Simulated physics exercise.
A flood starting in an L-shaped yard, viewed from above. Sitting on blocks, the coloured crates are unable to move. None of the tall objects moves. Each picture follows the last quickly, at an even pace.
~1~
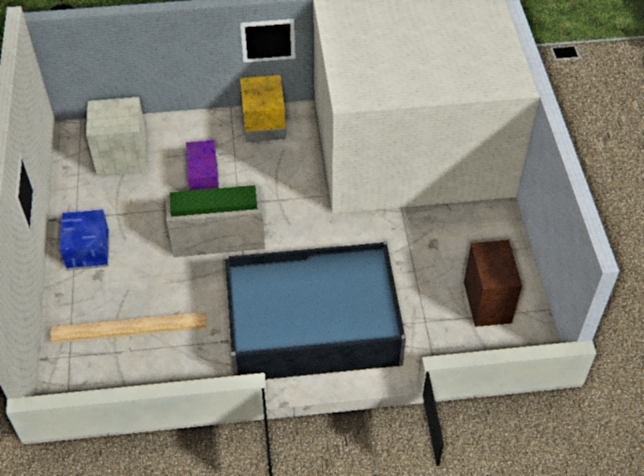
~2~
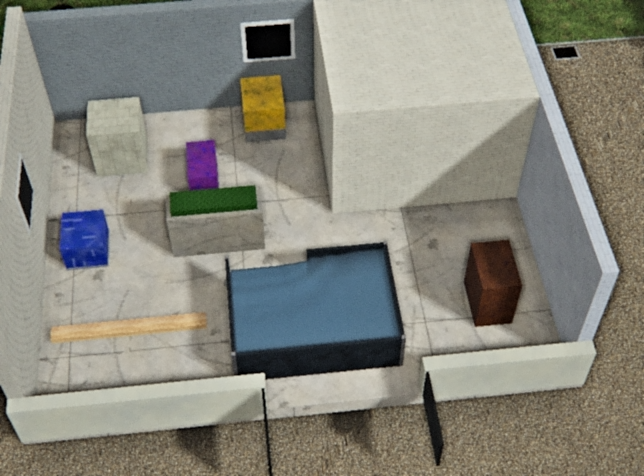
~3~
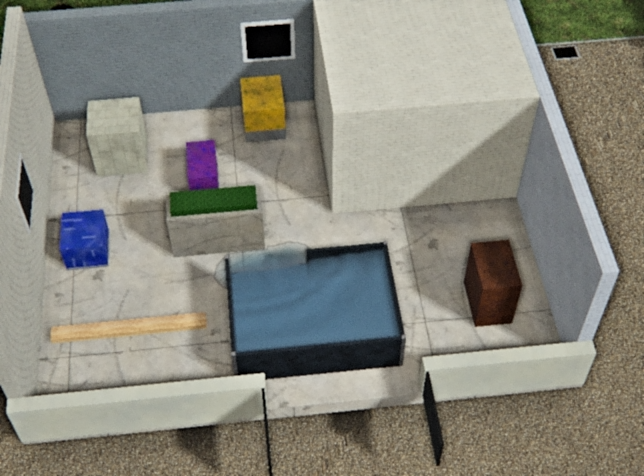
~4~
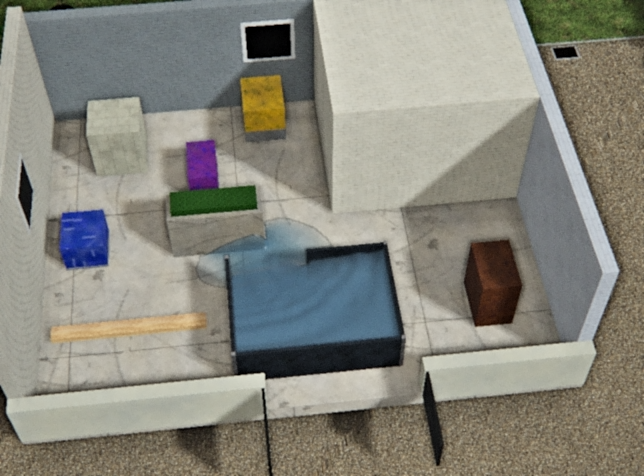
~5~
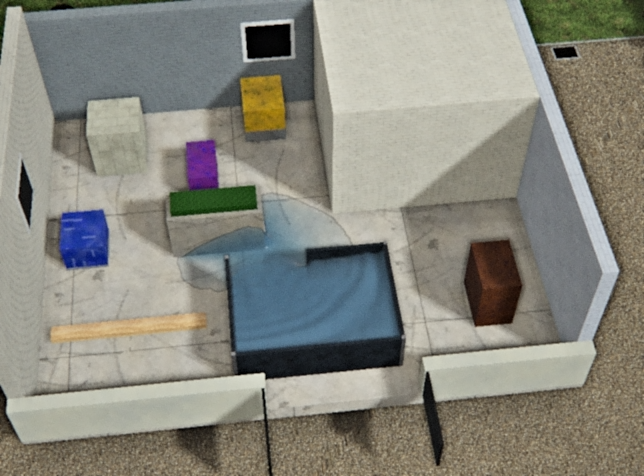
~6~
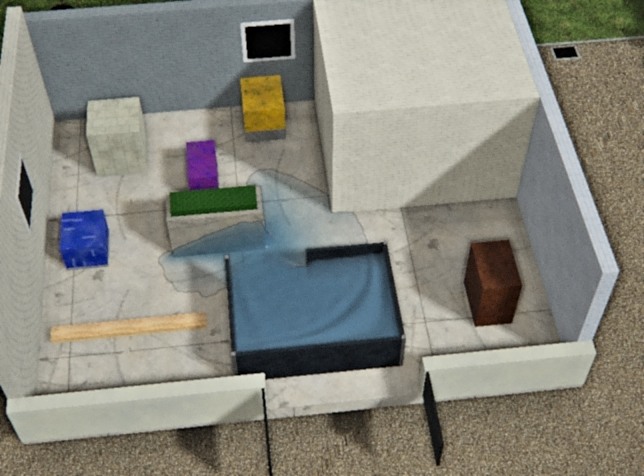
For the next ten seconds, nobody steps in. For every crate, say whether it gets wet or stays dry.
In order: The purple crate is hit. The blue crate is hit. The yellow crate is hit.
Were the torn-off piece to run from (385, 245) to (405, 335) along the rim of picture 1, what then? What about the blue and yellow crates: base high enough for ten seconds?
My reading: Blue crate gets wet; yellow crate keeps dry.
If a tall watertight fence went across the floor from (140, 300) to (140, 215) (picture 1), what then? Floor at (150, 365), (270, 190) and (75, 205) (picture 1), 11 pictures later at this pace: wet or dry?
Outcome by spot, in order - watered, watered, unwatered.
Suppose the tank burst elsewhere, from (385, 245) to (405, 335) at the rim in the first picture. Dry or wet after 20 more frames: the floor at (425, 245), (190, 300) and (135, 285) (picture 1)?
Point one: Reached. Point two: Not reached. Point three: Not reached.
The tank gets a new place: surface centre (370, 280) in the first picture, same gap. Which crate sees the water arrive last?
Answer: The blue-painted one.
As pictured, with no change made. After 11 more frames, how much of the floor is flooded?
Roughly 40 %.
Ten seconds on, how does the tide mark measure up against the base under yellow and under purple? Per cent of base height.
140 and 200 %, roughly.
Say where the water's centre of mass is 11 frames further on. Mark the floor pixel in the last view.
I'd place it roughly at (274, 280).
A moment on, water covers 25 % of the floor; the purple crate water round its plinth, the blue crate water round its plinth, the yellow crate water round its plinth.
Next, water covers 40 % of the floor; the purple crate water round its plinth, the blue crate water round its plinth, the yellow crate water round its plinth.
Then, water covers 65 % of the floor; the purple crate water round its plinth, the blue crate water round its plinth, the yellow crate water round its plinth.
Later, water covers 90 % of the floor; the purple crate water round its plinth, the blue crate water round its plinth, the yellow crate water round its plinth.
In the end, water covers 95 % of the floor; the purple crate was topped, the blue crate was topped, the yellow crate was topped.
